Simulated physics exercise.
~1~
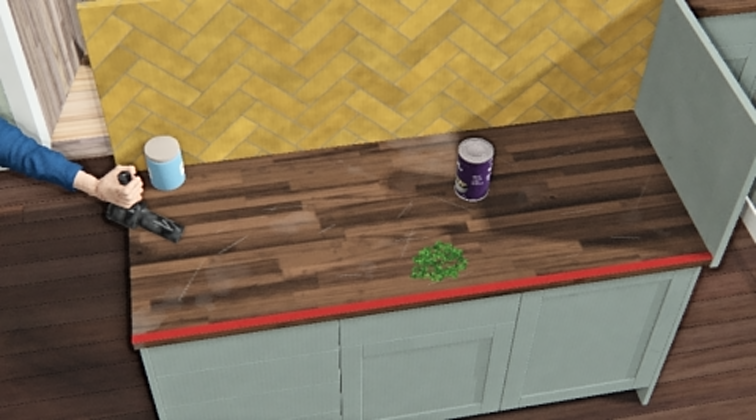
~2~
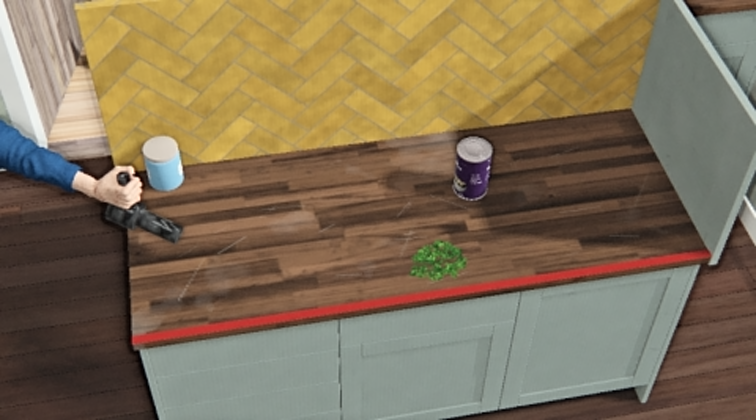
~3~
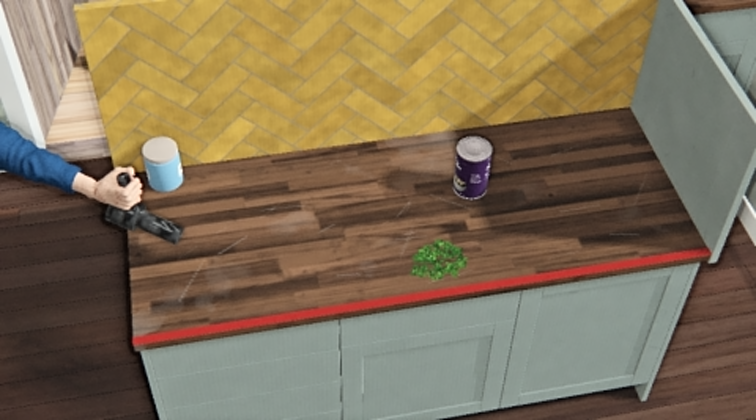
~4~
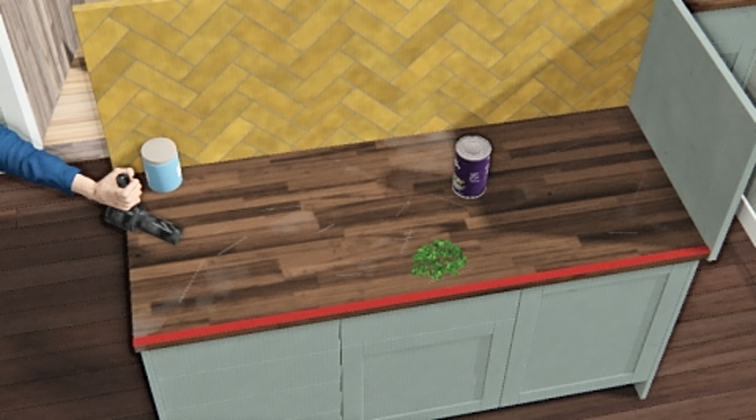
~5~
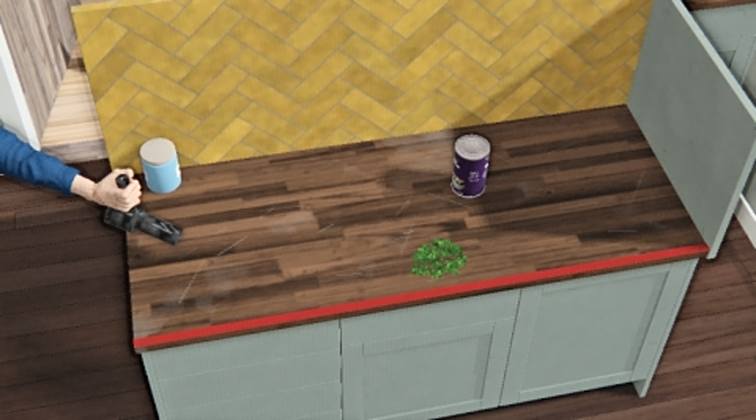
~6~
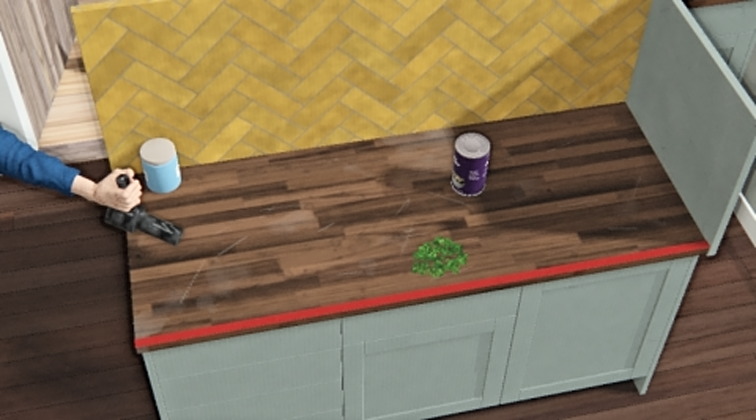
A hand holding a black hair dryer over a wooden kitchen counter with two tins and green flakes, all staying nearly still.
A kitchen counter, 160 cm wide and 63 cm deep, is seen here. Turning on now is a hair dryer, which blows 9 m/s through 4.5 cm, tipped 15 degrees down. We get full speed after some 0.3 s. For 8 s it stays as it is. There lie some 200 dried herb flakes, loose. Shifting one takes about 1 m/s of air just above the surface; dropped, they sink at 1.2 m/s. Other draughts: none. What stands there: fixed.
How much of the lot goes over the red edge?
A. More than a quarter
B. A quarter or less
More than a quarter (A).
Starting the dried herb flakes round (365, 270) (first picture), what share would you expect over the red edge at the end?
Share at the end: Near 50 %.
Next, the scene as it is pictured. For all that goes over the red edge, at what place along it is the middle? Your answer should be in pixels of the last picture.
I'd put my finger close to (587, 269).
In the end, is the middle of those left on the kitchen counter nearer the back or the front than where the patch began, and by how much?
The middle sits nearer the nearer side now, some 5 cm away from where it began.
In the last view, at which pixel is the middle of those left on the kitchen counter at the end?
Their middle sits at about (660, 235) in the last picture.
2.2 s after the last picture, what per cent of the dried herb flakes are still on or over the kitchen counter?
I'd estimate about 60 per cent.
Then, 1.2 s after the last picture, 64 % are on the move or not yet settled, 38 % are over the red edge; the middle of those still in play is near (567, 249).
Then, 2.2 s after the last picture, 59 % are on the move or not yet settled, 42 % are over the red edge; the middle of those still in play is near (625, 237).
Then, 4.1 s after the last picture, 54 % are on the move or not yet settled, 44 % are over the red edge; the middle of those still in play is near (641, 233).
Then, 7.7 s after the last picture, at the end, 46 % are over the red edge; the middle of those still in play is near (660, 235).
